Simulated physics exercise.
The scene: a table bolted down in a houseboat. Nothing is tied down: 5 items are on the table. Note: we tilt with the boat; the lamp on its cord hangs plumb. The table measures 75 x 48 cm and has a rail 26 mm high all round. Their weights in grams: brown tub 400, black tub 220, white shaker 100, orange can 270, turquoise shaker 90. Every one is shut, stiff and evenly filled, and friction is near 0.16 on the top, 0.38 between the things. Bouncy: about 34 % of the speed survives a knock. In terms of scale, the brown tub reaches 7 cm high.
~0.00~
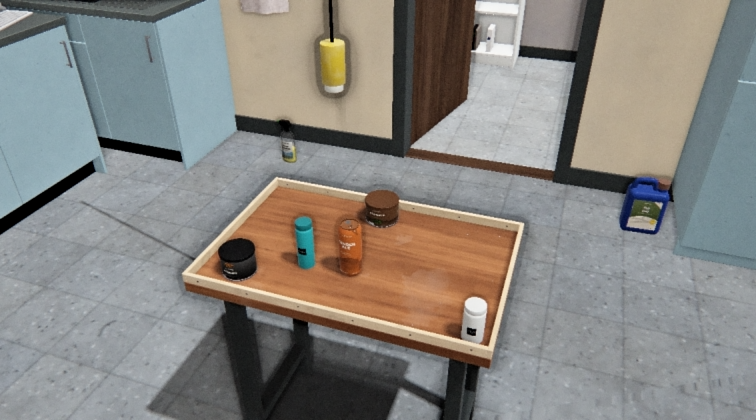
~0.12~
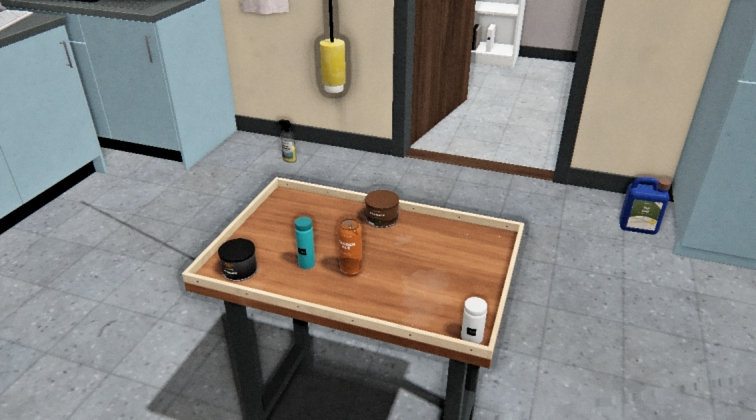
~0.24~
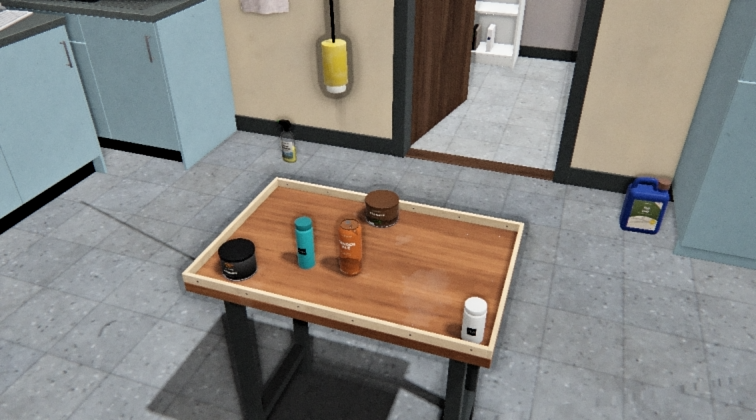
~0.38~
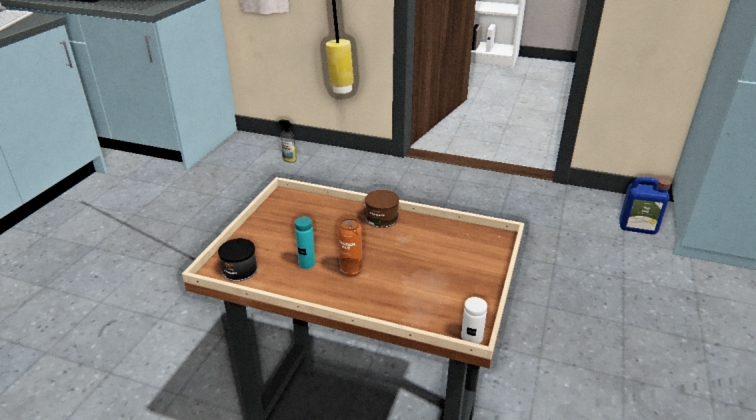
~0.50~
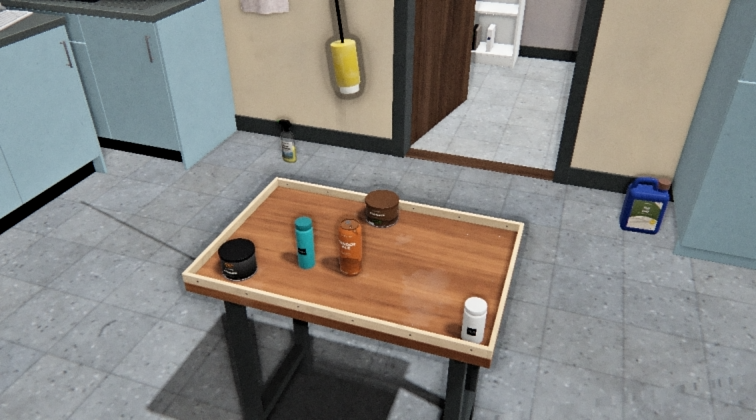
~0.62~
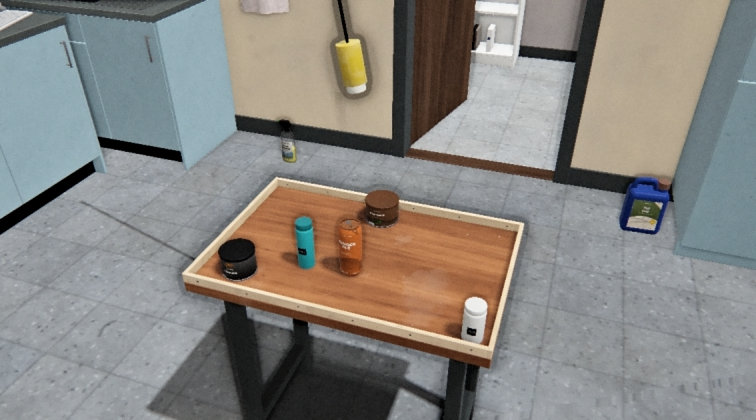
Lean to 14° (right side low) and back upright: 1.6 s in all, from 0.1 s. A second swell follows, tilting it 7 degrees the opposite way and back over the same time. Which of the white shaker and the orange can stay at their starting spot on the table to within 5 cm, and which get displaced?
The white shaker stays; the orange can gets displaced.
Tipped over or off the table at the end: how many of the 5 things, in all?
Tally: 0.
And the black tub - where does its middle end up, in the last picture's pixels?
Its middle comes to rest around (311, 277).
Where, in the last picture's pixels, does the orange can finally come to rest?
It winds up close to (433, 266).
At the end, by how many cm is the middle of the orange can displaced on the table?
Displacement: Approx. 21 cm.
By 1.02 s, boat heeled 13°, right side down; orange can 5 cm from its spot near (369, 252); white shaker 2 cm from its spot near (482, 323); brown tub 5 cm from its spot.
By 1.22 s, boat heeled 9°, right side down; orange can 12 cm from its spot near (395, 258); white shaker 2 cm from its spot near (482, 323); brown tub 11 cm from its spot.
By 1.32 s, boat heeled 6°, right side down; orange can 15 cm from its spot near (409, 261); white shaker 2 cm from its spot near (482, 323); brown tub 15 cm from its spot.
By 1.52 s, boat heeled 2°, right side down; orange can 20 cm from its spot near (430, 265); white shaker 2 cm from its spot near (482, 323); turquoise shaker 20 cm from its spot.
When it is over (3.8 s), not toppled but over 5 cm from the start, brown tub, black tub, orange can and turquoise shaker; white shaker within 5 cm of the start. End places, in pixels of the last picture, white shaker near (482, 323), orange can near (433, 266).
